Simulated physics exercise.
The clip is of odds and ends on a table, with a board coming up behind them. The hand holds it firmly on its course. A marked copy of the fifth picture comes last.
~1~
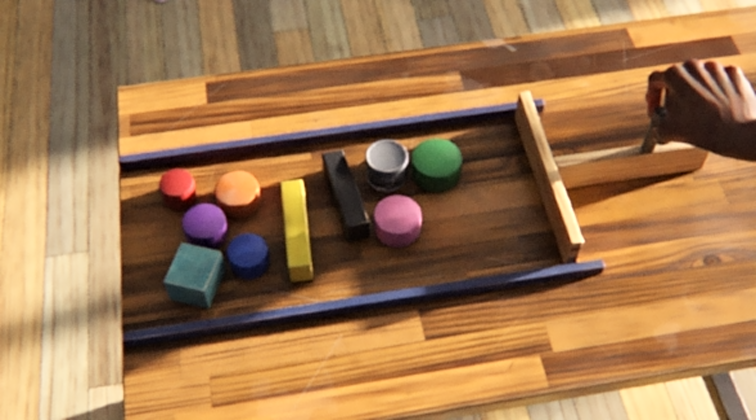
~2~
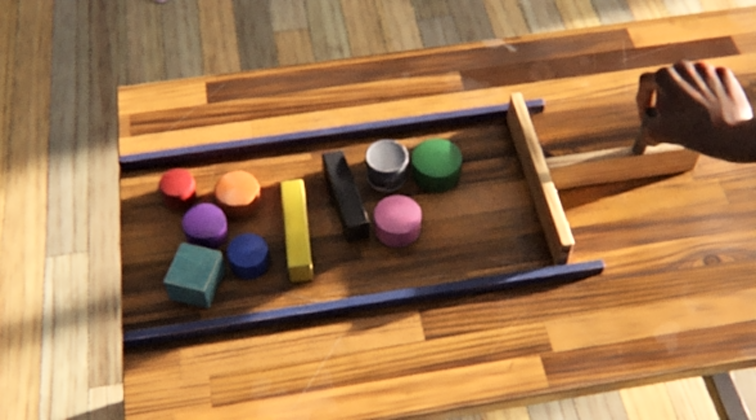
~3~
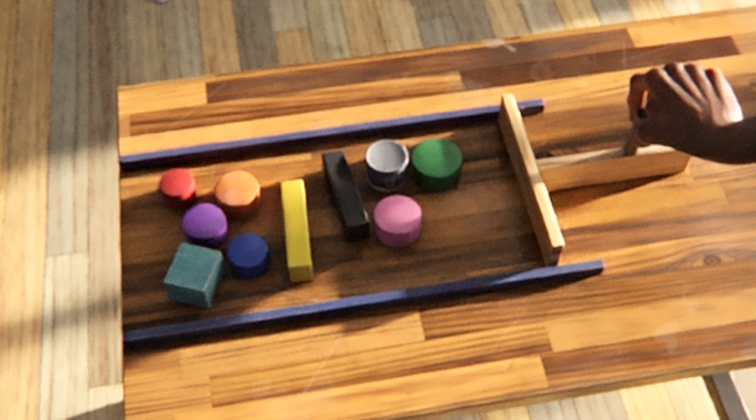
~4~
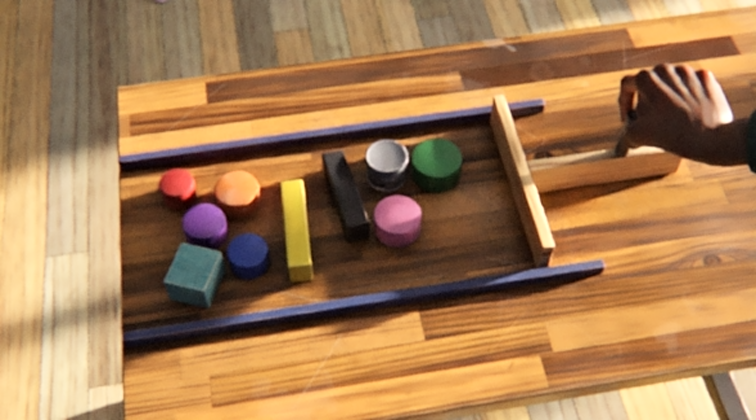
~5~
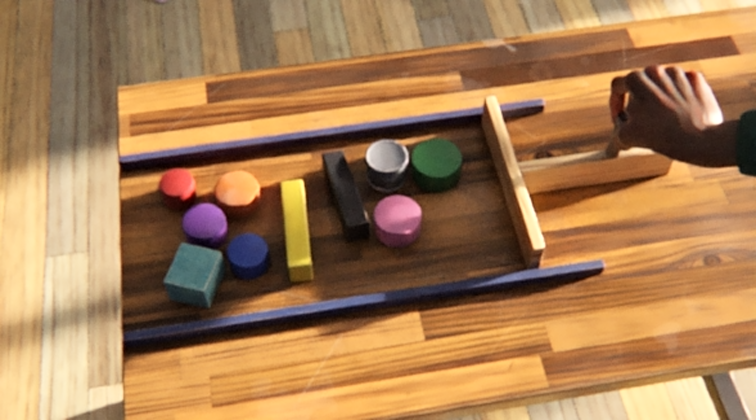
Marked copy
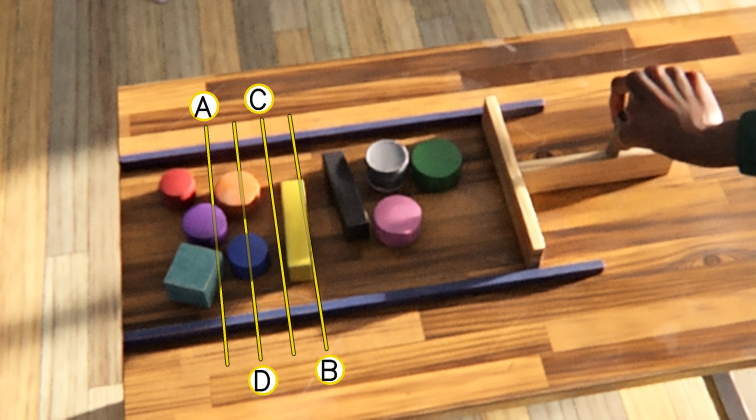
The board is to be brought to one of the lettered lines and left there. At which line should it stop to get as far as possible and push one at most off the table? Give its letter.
It can go as far as D.
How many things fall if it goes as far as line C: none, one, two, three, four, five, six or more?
The count is none.
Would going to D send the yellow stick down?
No.
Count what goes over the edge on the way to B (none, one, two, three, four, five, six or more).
The count is none.
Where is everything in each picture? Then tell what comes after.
The first frame shows grey tin (386, 166); red tin (178, 190); black stick (345, 195).
The second frame shows board (541, 164); turquoise block (195, 275).
The third frame shows board (532, 165); green tin (437, 166).
The fourth frame shows board (522, 167); yellow stick (296, 230).
The fifth frame shows board (513, 168); orange tin (237, 195); grey tin (386, 166); red tin (178, 190).
On the marked copy, A at (216, 236); B at (307, 222); C at (276, 227); D at (246, 231).
Taking D. A third of the way, board (418, 181); grey tin (333, 168); green tin (380, 172).
Two thirds of the way, board (321, 195); turquoise block (185, 281); purple tin (199, 235).
When it is over, board (247, 206); turquoise block (122, 306); red tin (129, 195); none fallen.
As for the rest, A drops four; B is within the limit but short; C is within the limit but short.
